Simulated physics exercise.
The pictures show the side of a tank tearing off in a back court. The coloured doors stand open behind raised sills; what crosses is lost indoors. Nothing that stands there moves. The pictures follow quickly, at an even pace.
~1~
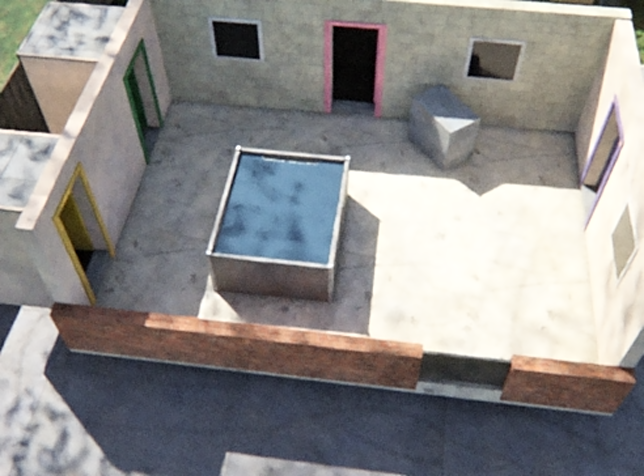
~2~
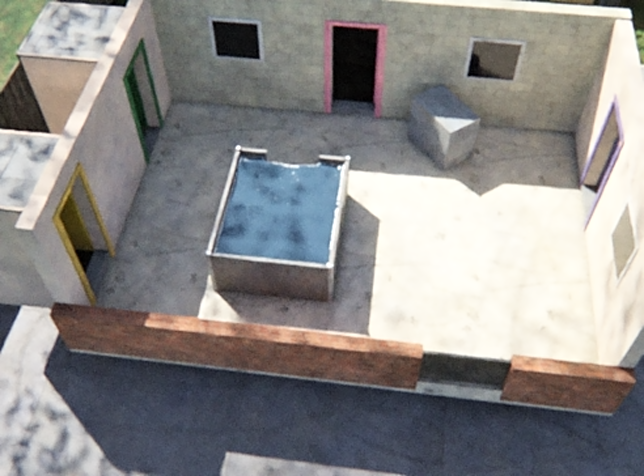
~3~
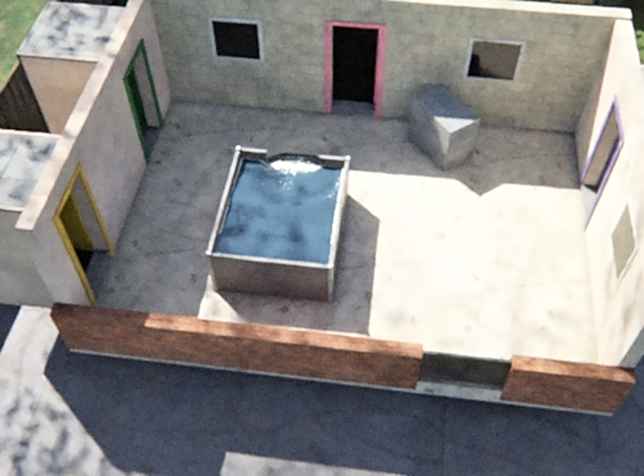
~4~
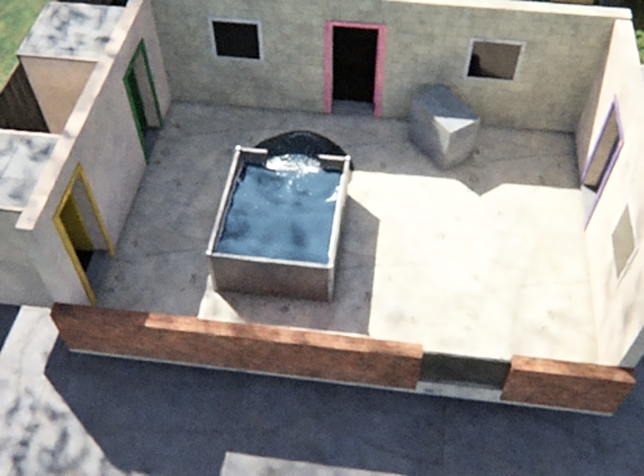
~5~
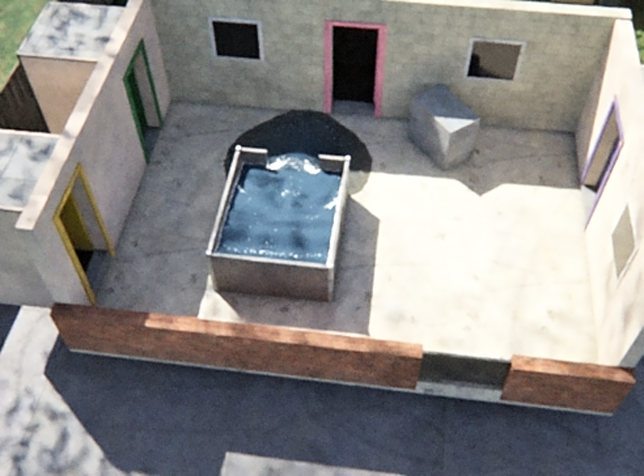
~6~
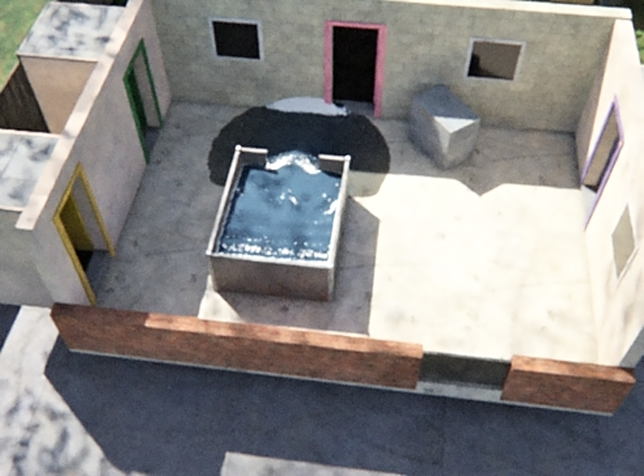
Water lies still in an open tank left of centre in a walled court, seen from above by a camera that stays still. Yellow and green doorways stand on the left, pink at the back and purple on the right, with a grey block near the back wall and low brick in front. The tank's far side opens, and water churns out, spreading in a dark, widening fan toward the back wall.
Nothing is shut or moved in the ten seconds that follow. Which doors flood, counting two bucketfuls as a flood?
One by one: The yellow door holds within the limit; the green door floods; the blue door holds within the limit; the pink door floods.
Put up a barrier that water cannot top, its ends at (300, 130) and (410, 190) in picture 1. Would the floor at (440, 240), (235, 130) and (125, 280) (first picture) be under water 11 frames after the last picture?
One after the other: Flooded, flooded, not flooded.
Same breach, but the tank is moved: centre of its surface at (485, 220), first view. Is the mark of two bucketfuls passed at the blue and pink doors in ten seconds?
The blue one lets more in, the pink one takes less.
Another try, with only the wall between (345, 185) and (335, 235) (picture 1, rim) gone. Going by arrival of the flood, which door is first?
It is the blue door.
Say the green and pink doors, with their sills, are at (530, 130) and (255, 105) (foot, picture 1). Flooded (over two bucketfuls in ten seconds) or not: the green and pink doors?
The green one is under, the pink one takes more.
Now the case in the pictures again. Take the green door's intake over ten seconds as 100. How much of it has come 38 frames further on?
Close to 65 %.
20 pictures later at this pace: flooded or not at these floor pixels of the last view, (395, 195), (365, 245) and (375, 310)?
One after the other: Under water, flooded, dry.
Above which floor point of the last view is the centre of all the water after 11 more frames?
I would point to (288, 186).
A moment on, water covers 20 % of the floor; the yellow door not reached, the green door not reached, the blue door not reached, the pink door over two buckets in.
Next, water covers 25 % of the floor; the yellow door not reached, the green door under two buckets in, the blue door not reached, the pink door far over two buckets in.
Then, water covers 55 % of the floor; the yellow door wet at the sill, nothing in, the green door over two buckets in, the blue door not reached, the pink door far over two buckets in.
Later, water covers 90 % of the floor; the yellow door wet at the sill, nothing in, the green door far over two buckets in, the blue door wet at the sill, nothing in, the pink door far over two buckets in.
In the end, water covers 90 % of the floor; the yellow door wet at the sill, nothing in, the green door far over two buckets in, the blue door wet at the sill, nothing in, the pink door far over two buckets in.
